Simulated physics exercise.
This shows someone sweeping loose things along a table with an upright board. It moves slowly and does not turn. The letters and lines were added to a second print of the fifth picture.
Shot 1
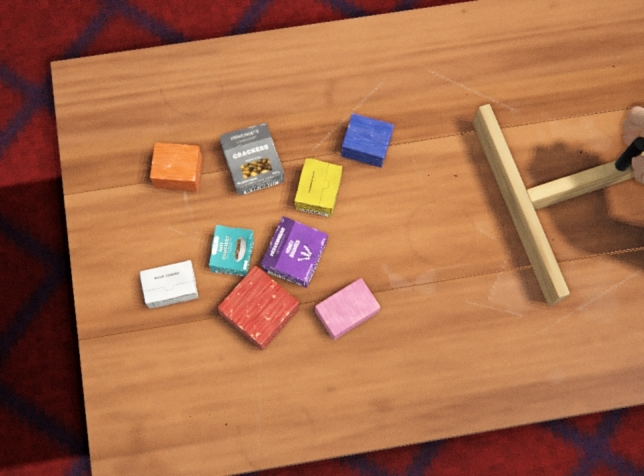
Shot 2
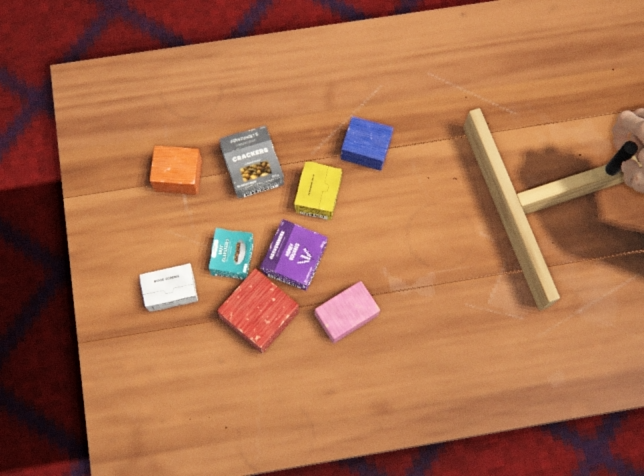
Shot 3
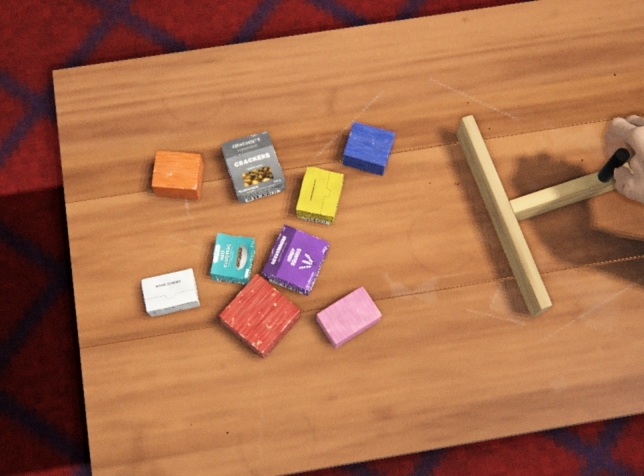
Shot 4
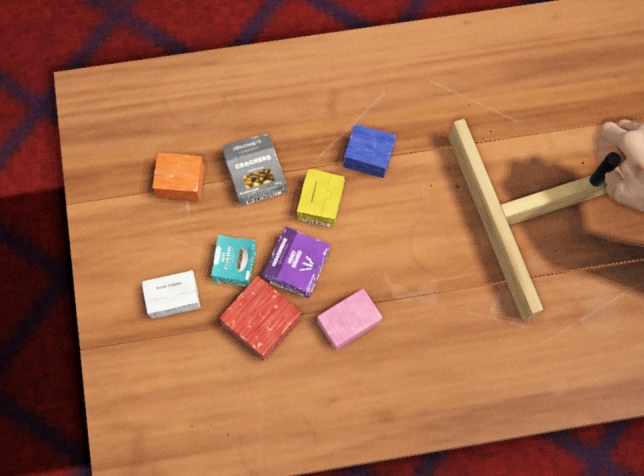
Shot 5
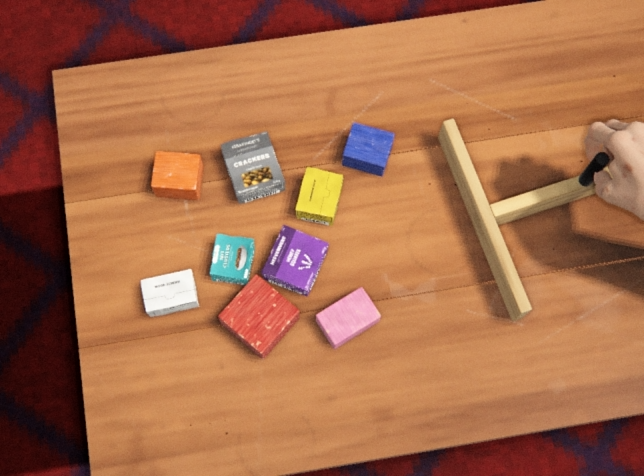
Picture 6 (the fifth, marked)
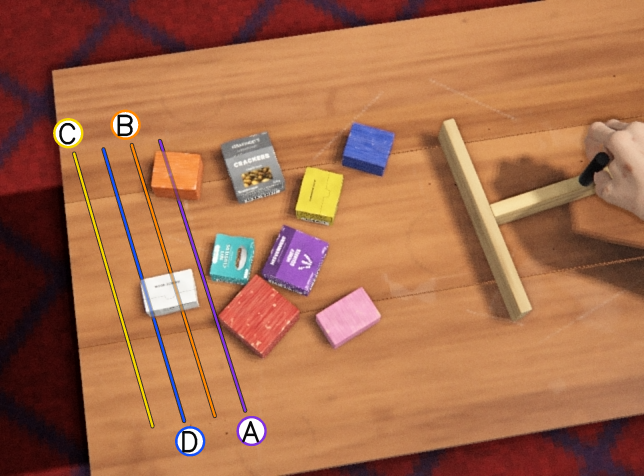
On a wooden table, a hand slowly slides an upright board left near colourful boxes.
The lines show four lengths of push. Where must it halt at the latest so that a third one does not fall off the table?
B.
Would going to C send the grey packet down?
Yes.
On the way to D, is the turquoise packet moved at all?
Yes.
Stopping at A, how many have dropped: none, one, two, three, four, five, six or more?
One.
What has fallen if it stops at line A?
The orange block.
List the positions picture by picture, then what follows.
White box (169, 285); yellow packet (319, 188); grey packet (252, 159), in the first frame.
Board (514, 202); purple packet (294, 256), in the second frame.
Board (505, 209); turquoise packet (234, 259), in the third frame.
Board (497, 213); red block (261, 319), in the fourth frame.
Board (486, 213); white box (170, 294); yellow packet (320, 197); grey packet (253, 168), in the fifth frame.
On the copy, A at (201, 270); B at (171, 275); C at (112, 284); D at (142, 279).
On B. First, board (375, 230); blue block (315, 162); yellow packet (315, 205).
Then, board (260, 248); orange block (110, 194); white box (148, 301).
Finally, board (171, 262); orange block over the edge; white box over the edge; two fallen.
By contrast, A is within the limit but short; C drops five; D drops five.
